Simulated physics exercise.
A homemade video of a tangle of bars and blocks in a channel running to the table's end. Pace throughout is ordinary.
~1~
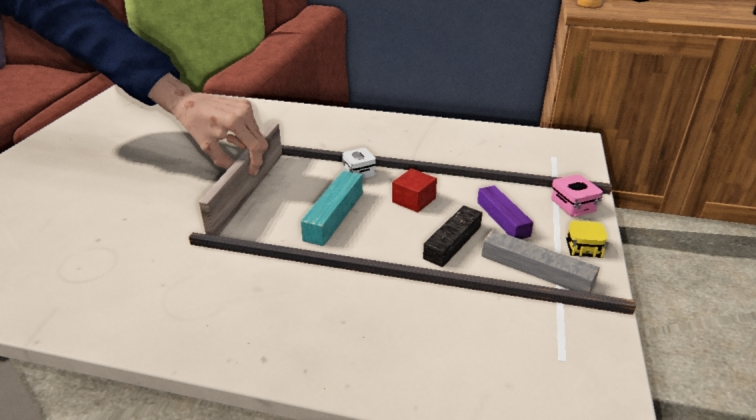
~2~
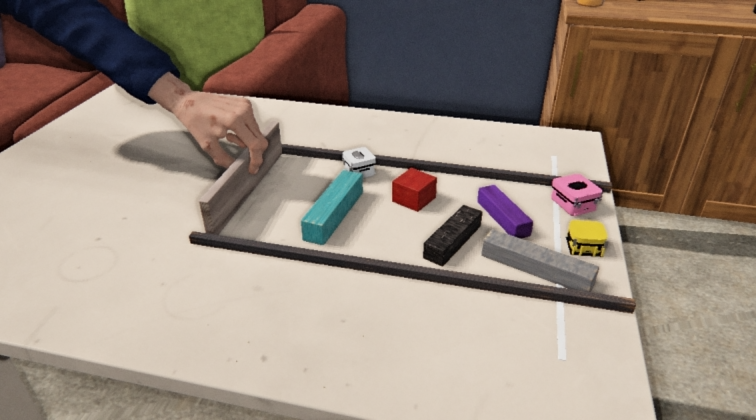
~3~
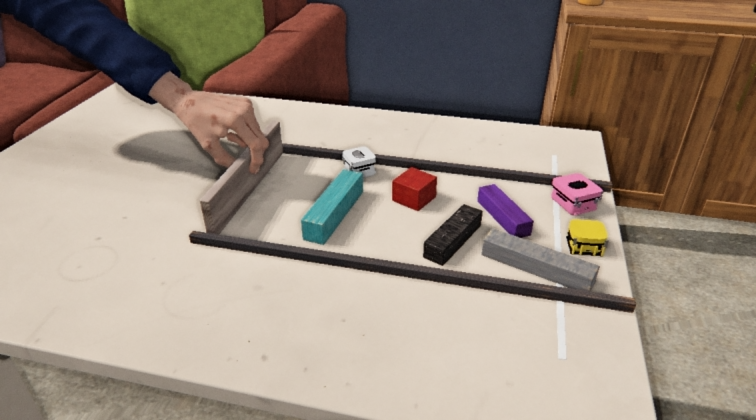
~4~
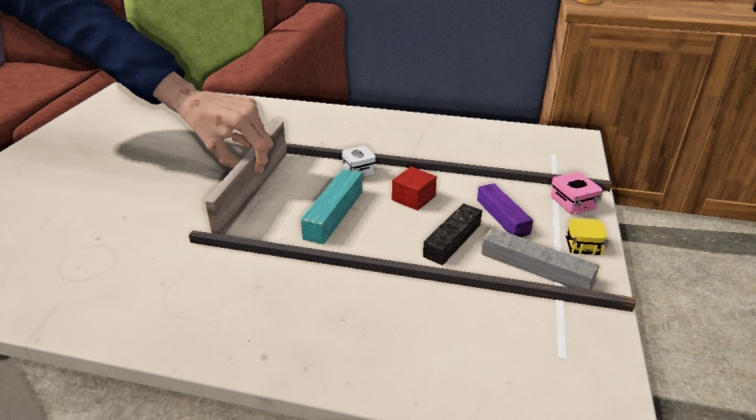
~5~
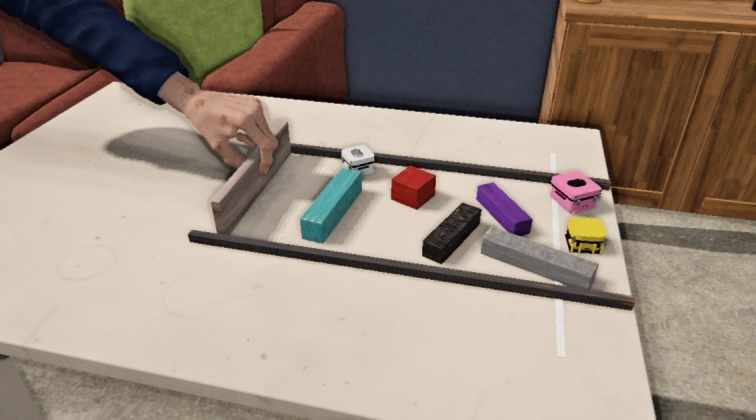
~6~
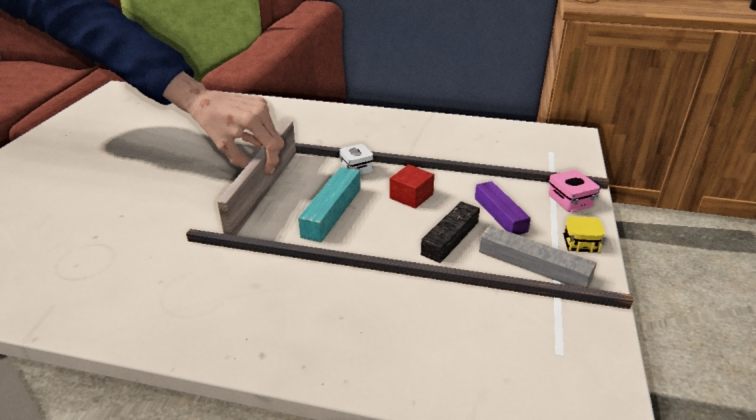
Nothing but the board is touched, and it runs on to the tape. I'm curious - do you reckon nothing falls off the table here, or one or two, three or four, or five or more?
Odds are the fallen group will hold three or four.
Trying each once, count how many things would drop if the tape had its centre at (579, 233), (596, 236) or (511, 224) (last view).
So, one try after another, the floor gets 5, then 6, then 0.
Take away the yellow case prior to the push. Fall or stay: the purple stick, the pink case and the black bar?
Final state: Purple stick off, pink case in place, black bar in place.
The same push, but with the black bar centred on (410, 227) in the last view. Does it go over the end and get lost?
It simply keeps its place on top.
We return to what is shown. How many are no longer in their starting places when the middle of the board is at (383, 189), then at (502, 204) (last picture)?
The first count is 3, and then it's 8.
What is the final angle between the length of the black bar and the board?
It measures close to 0 degrees.
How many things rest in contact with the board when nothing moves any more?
So the total is 2.
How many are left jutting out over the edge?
Overhanging ones - 1.
Early on, none off yet; yellow case at rest near (583, 235); pink case at rest near (572, 192); grey bar at rest near (535, 257).
A while later, none off yet; yellow case travelled about its own width near (605, 241); pink case travelled a little near (592, 191); grey bar travelled about its own width near (616, 273).
Finally, the number that fall off is three or four; lost, purple stick, grey bar and yellow case.
